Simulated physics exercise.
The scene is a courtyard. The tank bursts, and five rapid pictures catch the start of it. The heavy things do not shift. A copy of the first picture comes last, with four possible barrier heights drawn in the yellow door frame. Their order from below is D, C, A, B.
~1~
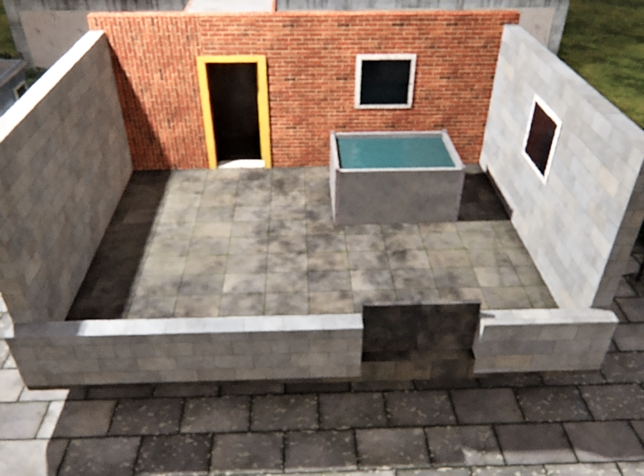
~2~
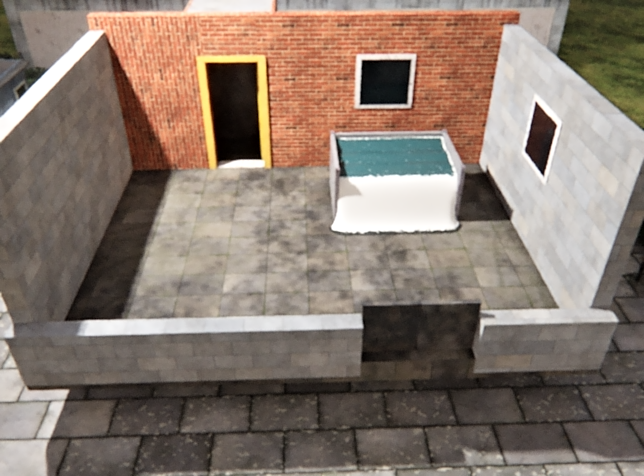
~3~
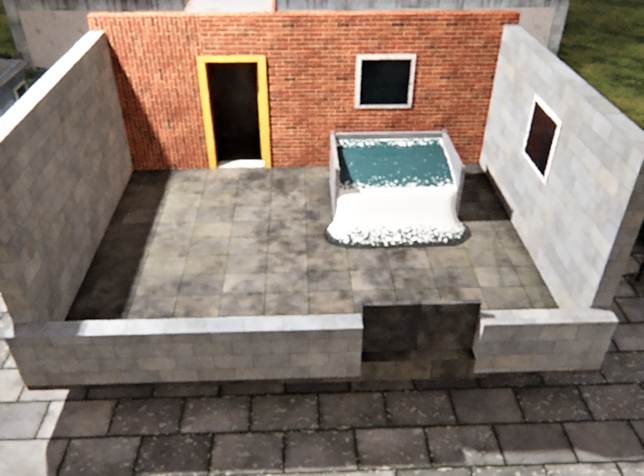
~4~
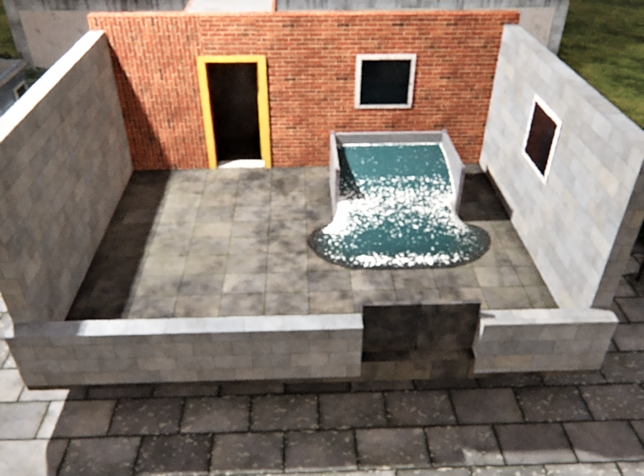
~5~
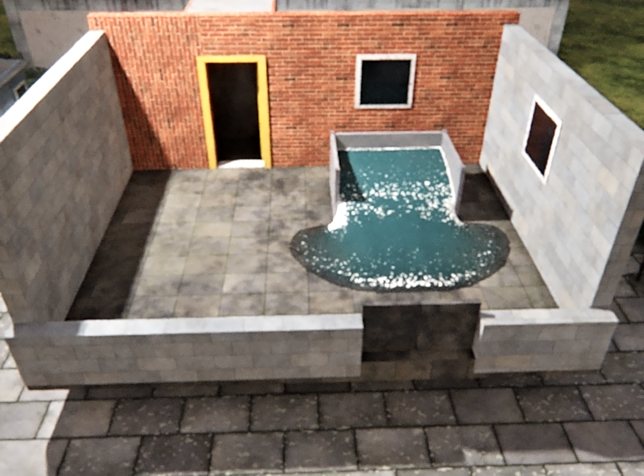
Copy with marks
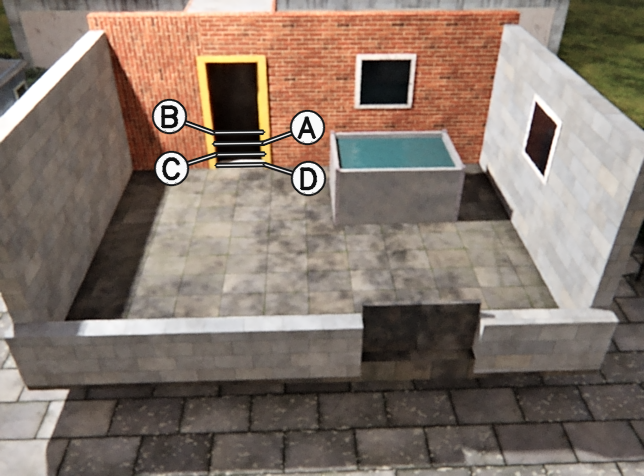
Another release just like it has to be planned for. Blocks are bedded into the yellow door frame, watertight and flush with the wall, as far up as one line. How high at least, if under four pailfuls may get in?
Take D.
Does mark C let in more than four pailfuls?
No.
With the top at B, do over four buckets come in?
No, that is safe.
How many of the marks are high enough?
All four.
On the marked copy, A at (238, 143); B at (238, 132); C at (239, 154); D at (240, 165); from the bottom up D, C, A, B.
If A is chosen, nothing gets over.
If B is chosen, nothing gets over.
If C is chosen, nothing gets over.
If D is chosen, a splash gets over, under a bucket.
